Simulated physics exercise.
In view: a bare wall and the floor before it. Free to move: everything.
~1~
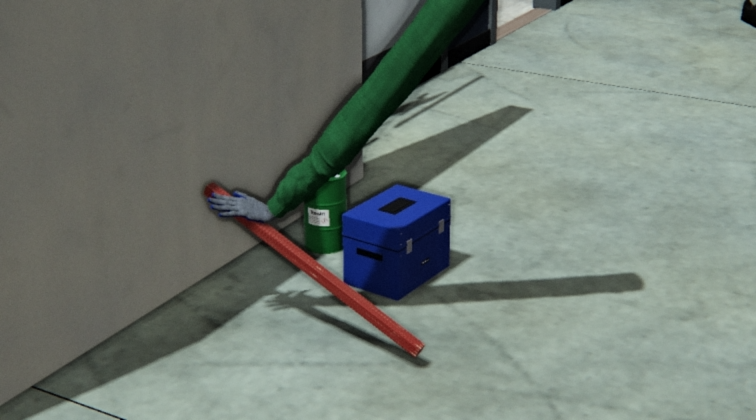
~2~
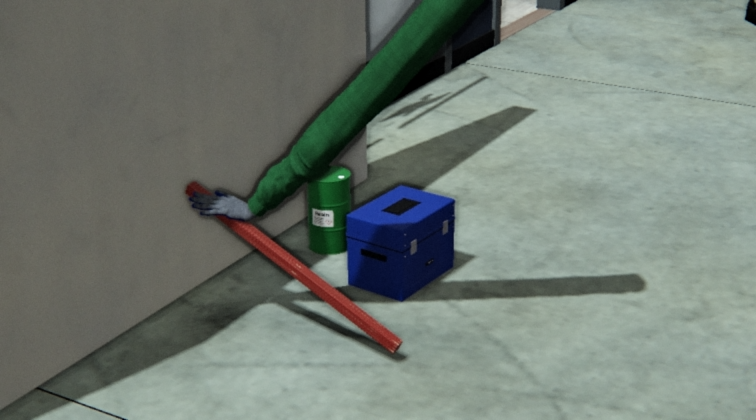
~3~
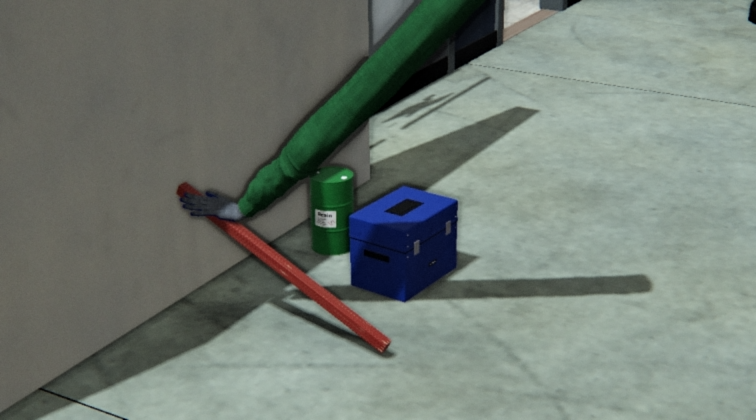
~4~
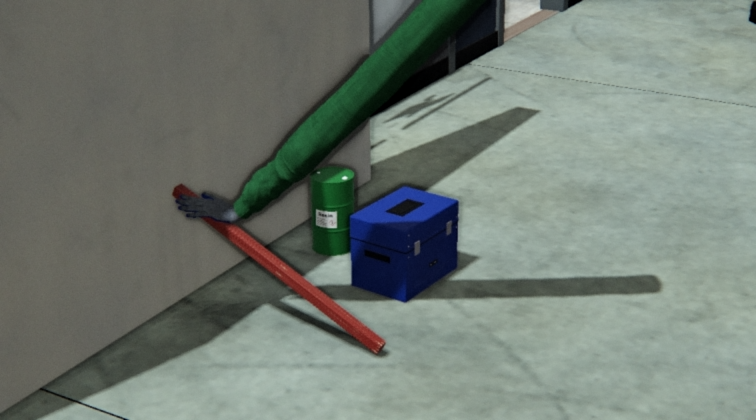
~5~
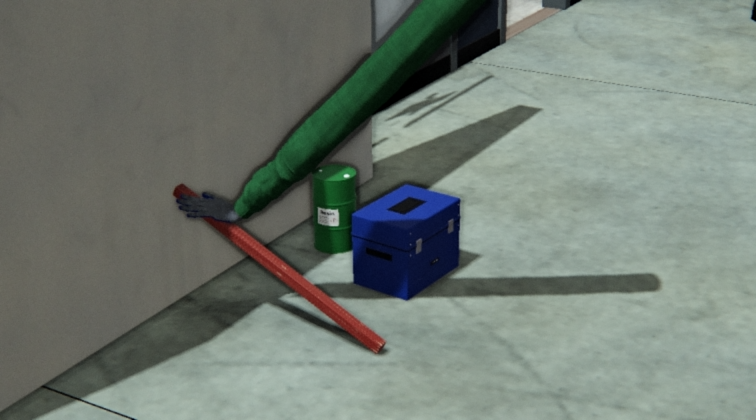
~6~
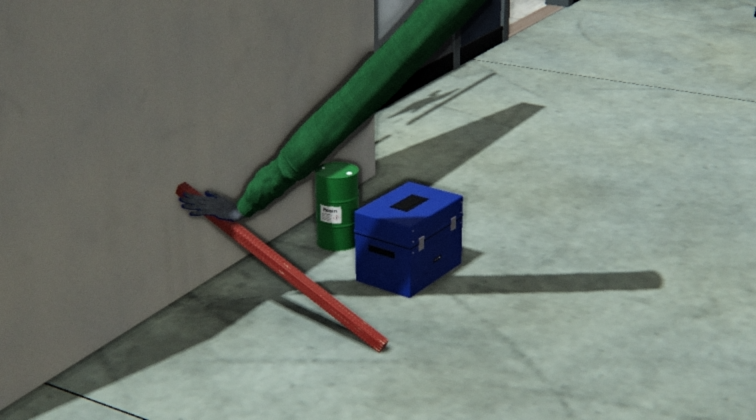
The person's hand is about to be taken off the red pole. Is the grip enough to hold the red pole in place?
Goes down.
Then, 0.30 s after the last picture, red pole 13° lower than it was left near (288, 292).
Then, 0.40 s after the last picture, red pole 26° lower than it was left near (293, 319).
At rest, moved from the start, red pole; the other 2 in place. Seen from the same camera at the end, red pole near (293, 320). The pole slides down.
